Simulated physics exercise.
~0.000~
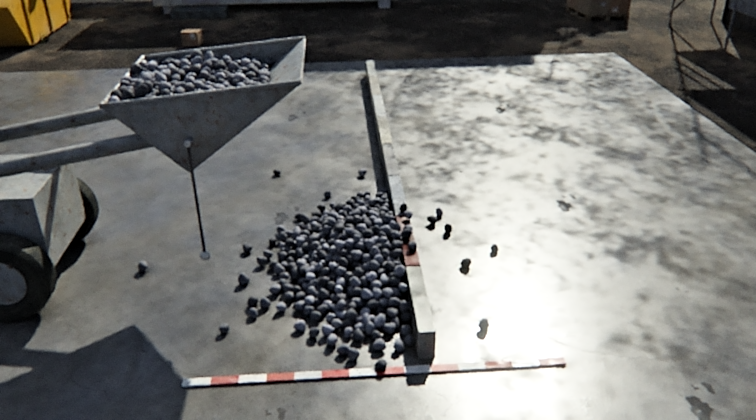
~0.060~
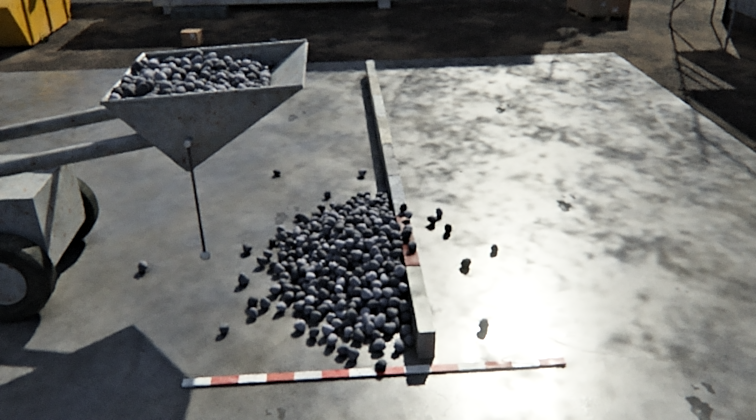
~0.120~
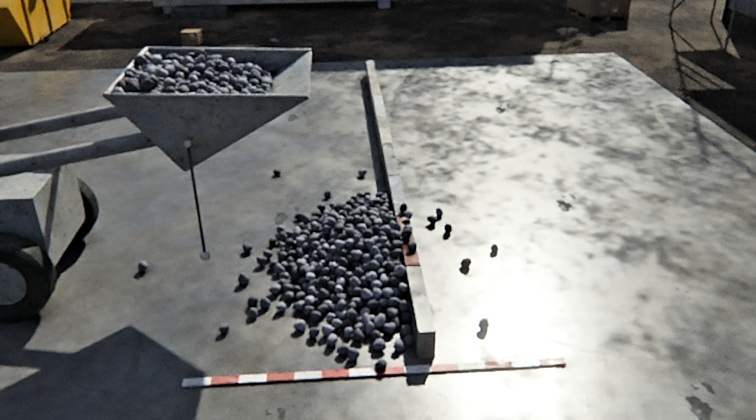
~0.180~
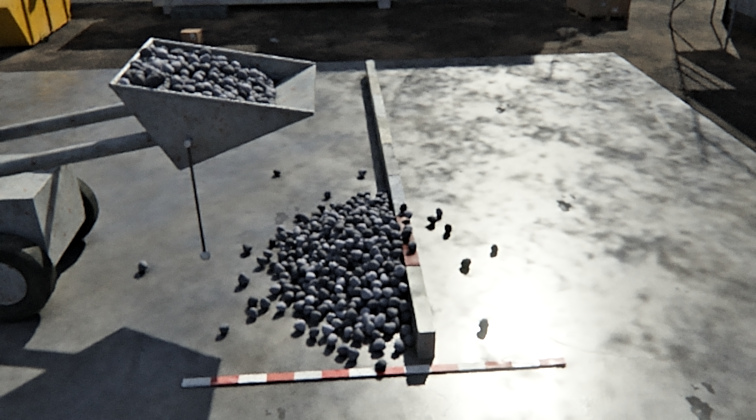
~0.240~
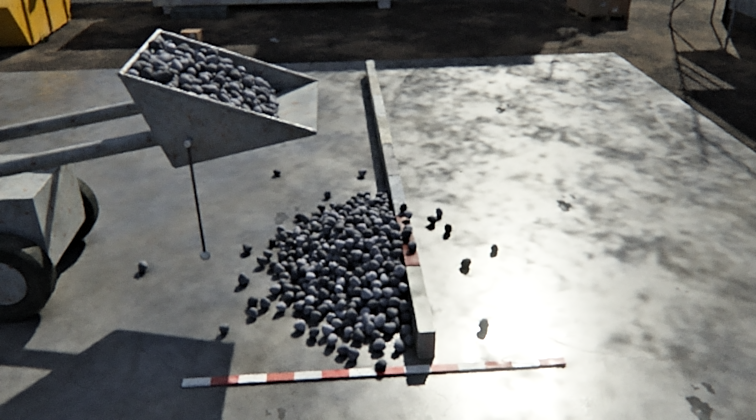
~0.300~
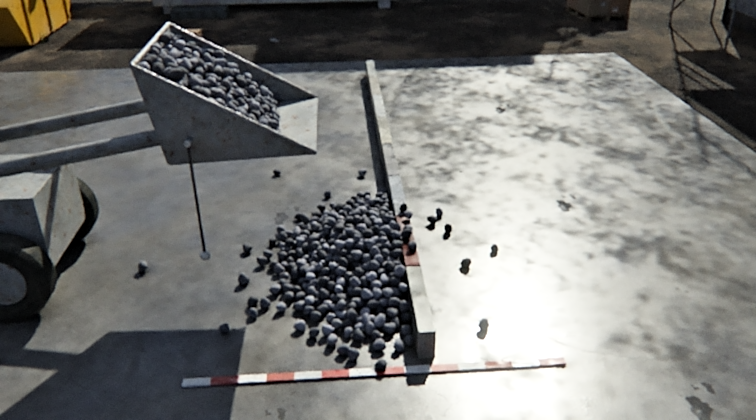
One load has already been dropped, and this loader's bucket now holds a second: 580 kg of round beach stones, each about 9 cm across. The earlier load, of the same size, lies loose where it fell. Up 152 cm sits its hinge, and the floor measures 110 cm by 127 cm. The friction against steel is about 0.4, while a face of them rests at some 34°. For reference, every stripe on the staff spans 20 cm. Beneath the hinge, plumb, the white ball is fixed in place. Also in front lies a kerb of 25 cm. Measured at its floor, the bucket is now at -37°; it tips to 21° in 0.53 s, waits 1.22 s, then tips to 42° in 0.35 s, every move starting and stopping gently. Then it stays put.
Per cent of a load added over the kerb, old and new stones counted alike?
Some 15 %.
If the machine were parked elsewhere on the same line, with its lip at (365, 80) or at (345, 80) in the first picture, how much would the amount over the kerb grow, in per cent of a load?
Roughly 70 and 50 percent, in that order.
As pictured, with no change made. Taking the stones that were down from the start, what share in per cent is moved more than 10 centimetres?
Roughly 15 % of them.
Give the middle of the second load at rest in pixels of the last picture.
Roughly at (362, 241) in the last picture.
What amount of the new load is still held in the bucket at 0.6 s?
Roughly 100 per cent remains inside.
After 0.4 s the floor is at 12°; in per cent of one load, 100 in the bucket, 99 on this side of the kerb, 1 over the kerb; the foremost stones are at (447, 242).
After 0.6 s the floor is at 21°; in per cent of one load, 100 in the bucket, 99 on this side of the kerb, 1 over the kerb; the foremost stones are at (447, 242).
After 2.5 s the floor is at 42°; in per cent of one load, 0 in the bucket, 185 on this side of the kerb, 15 over the kerb; the foremost stones are at (594, 264).
After 5.4 s the floor is at 42°; in per cent of one load, 0 in the bucket, 184 on this side of the kerb, 16 over the kerb; the foremost stones are at (601, 264). Net gain over the kerb, 15.
